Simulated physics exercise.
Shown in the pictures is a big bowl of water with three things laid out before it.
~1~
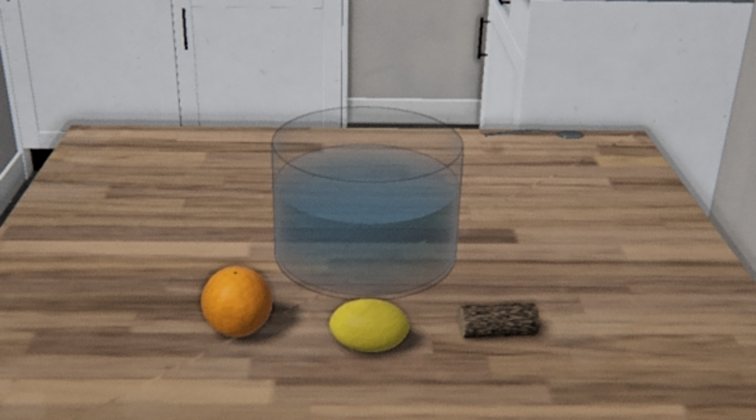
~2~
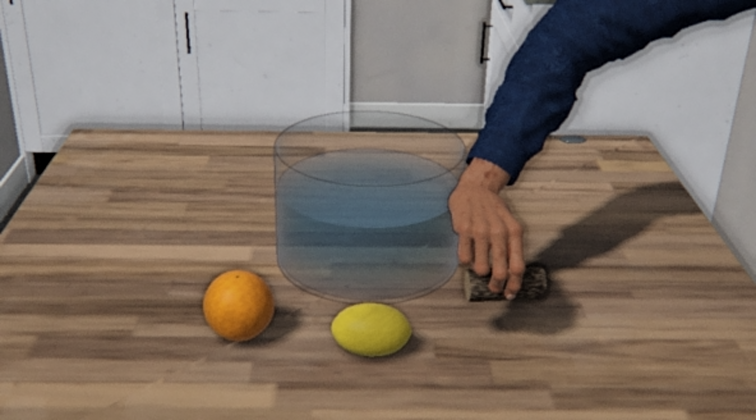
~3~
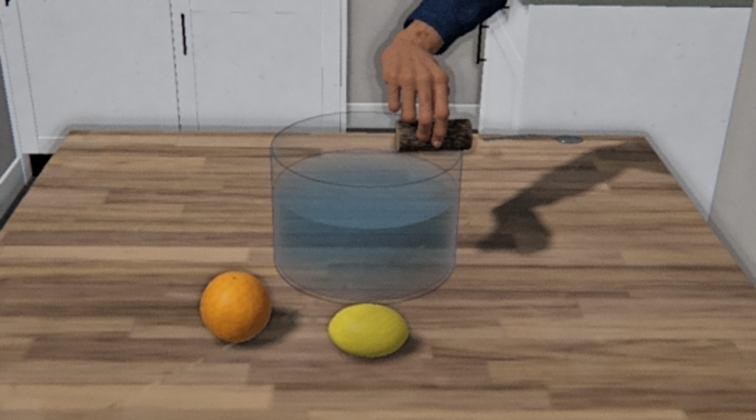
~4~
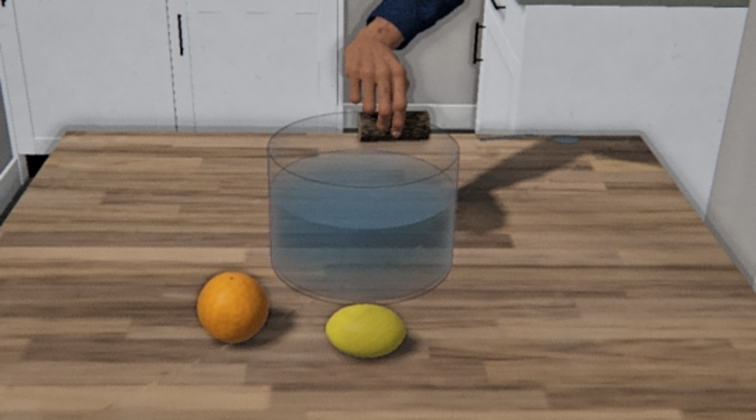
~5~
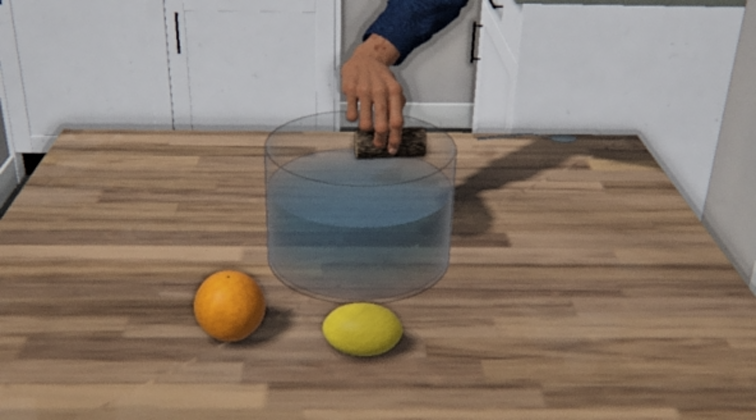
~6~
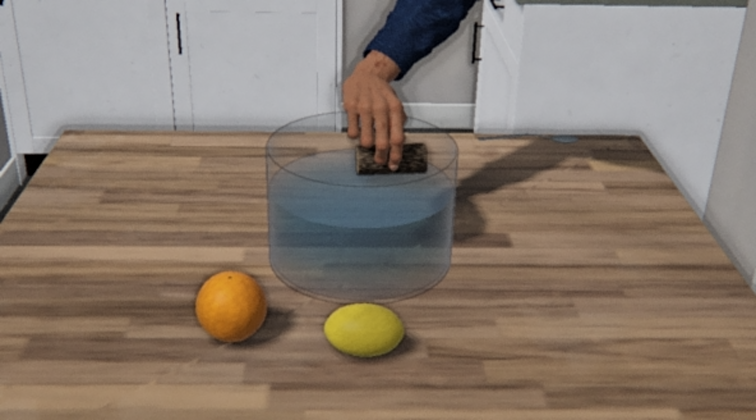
A hand picking up a piece of branch beside a lemon and an orange, carrying it over a big bowl of water and lowering it.
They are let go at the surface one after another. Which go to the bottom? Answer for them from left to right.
Well, left won't go under; middle won't go under; right won't go under.
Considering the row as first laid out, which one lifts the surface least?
Recorded: The right-end position.
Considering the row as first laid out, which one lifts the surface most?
My answer is the body at the left end.
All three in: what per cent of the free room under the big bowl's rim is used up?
Roughly 18 per cent.
Soon after, the piece of branch floats.
Later, the lemon floats.
In the end, the orange floats; afloat, orange, lemon and piece of branch.
